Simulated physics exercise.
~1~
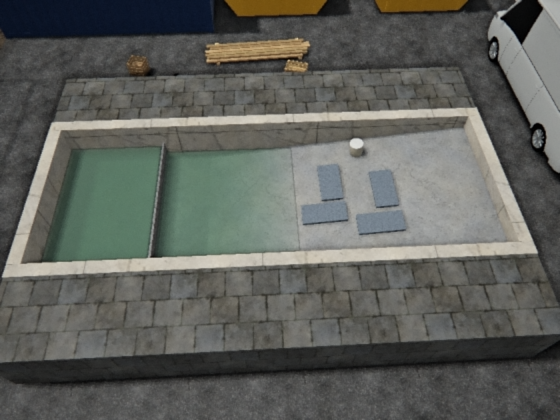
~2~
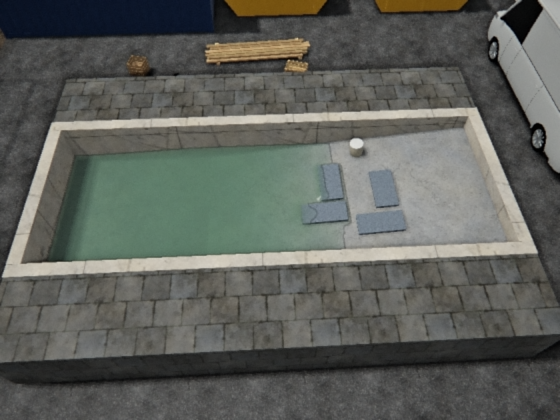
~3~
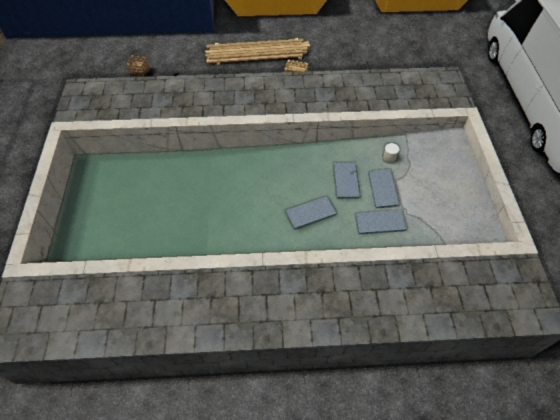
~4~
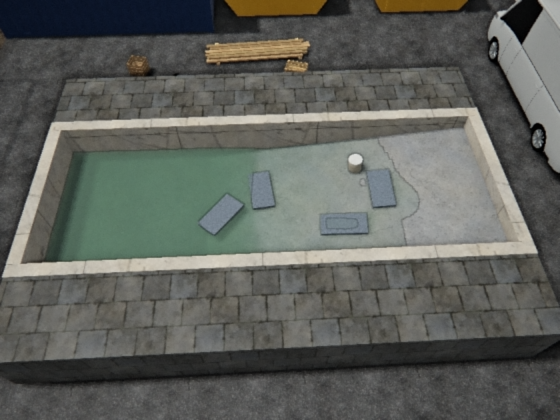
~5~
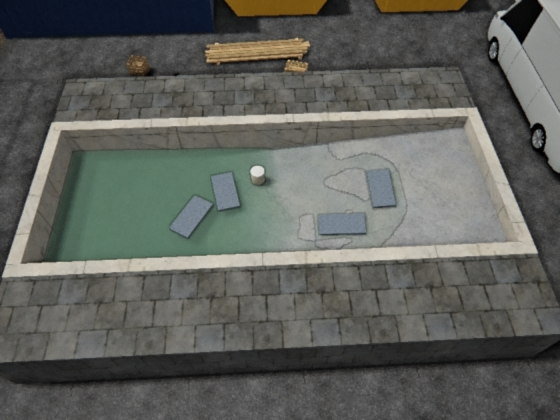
In a stone-edged basin with a sloping floor, green water held behind a board on the left surged right once released, reaching four blue-grey slabs and a pale round object, then drew back, leaving two slabs and the round object farther left.
